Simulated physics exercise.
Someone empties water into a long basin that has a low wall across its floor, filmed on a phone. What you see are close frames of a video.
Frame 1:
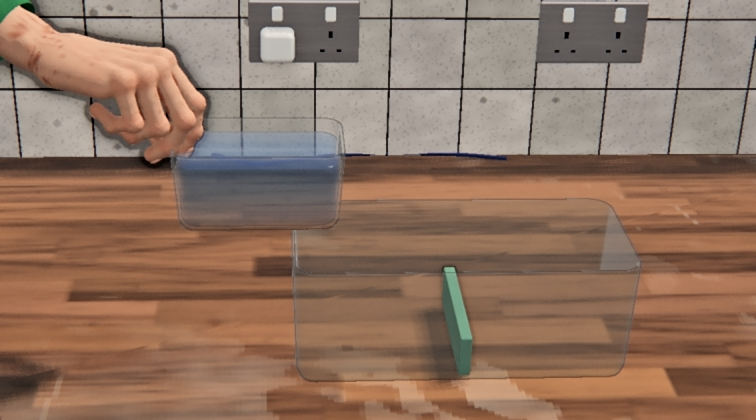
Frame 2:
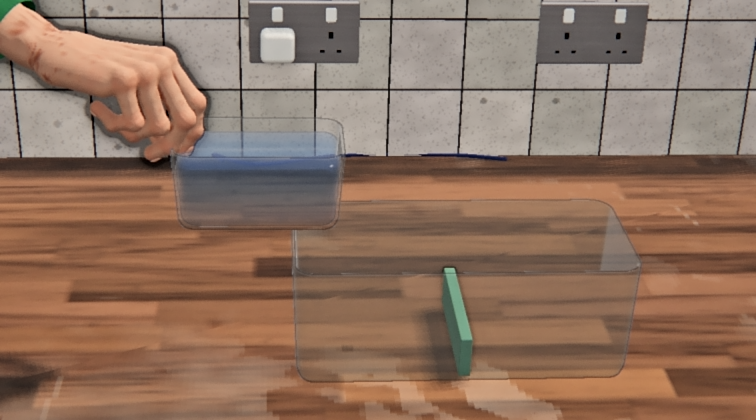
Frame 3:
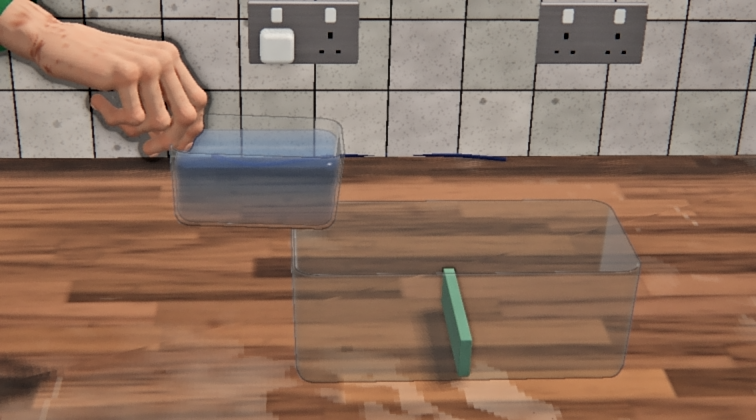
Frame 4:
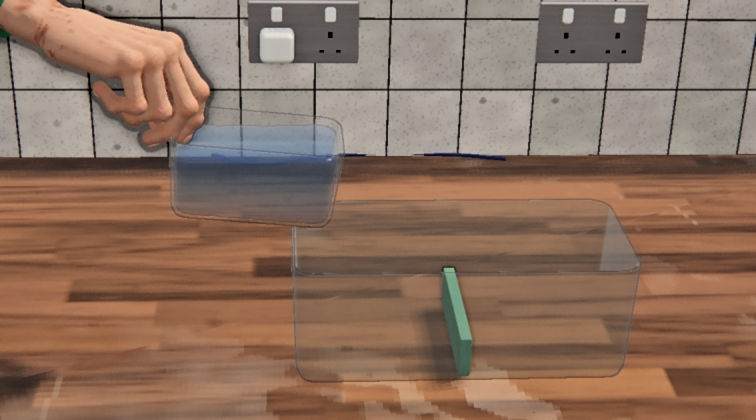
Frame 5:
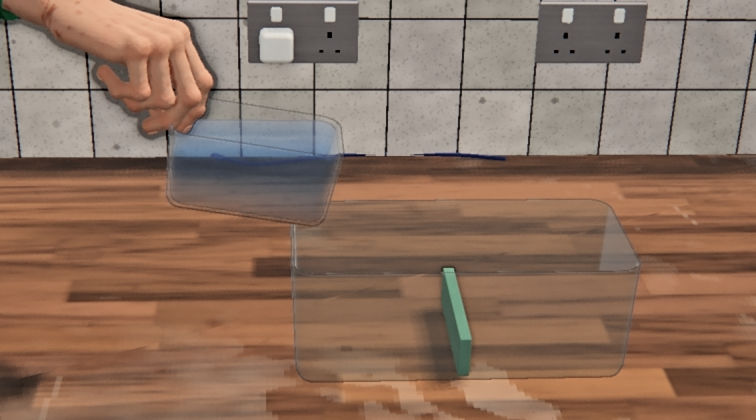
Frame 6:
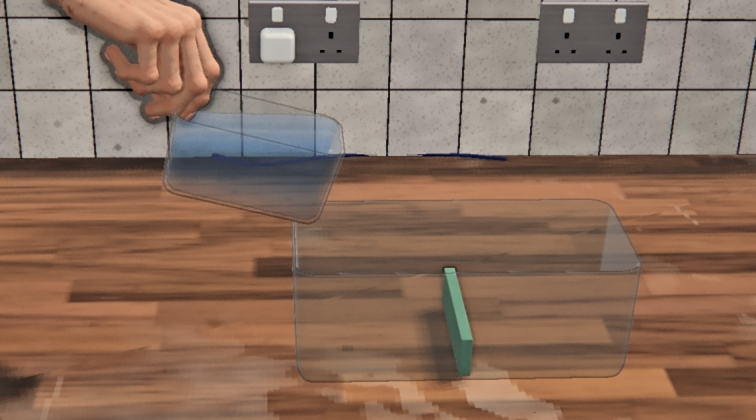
A hand gradually tilting a clear container of bluish water rightward above a long transparent basin with a low green wall inside.
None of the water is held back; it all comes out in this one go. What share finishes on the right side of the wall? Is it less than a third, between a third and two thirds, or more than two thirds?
Middling share.
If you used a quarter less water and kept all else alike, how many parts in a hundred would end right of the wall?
Around 40 percent, more or less.
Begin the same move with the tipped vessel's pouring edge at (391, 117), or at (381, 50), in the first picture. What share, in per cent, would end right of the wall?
In order, some 85 and 80 percent.
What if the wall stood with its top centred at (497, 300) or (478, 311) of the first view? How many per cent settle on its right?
Note - case one near 5 %, case two near 35 %.
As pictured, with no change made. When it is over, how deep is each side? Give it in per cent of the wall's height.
Close to 40 for the left and 50 for the right.
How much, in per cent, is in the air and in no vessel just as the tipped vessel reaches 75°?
40 %.
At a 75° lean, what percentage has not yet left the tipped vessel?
About 40 %.
A moment on, the tilt is 75° and 40 per cent is still to pour, 19 is left of the wall and 0 right of it.
Next, the tilt is 111° and 3 per cent is still to pour, 31 is left of the wall and 57 right of it.
Then the tilt is 117° and 0 per cent is still to pour, 43 is left of the wall and 55 right of it.
Later the tilt is 117° and 0 per cent is still to pour, 43 is left of the wall and 56 right of it.
Finally, 43 per cent lies left of the wall, 56 right of it and 2 outside.
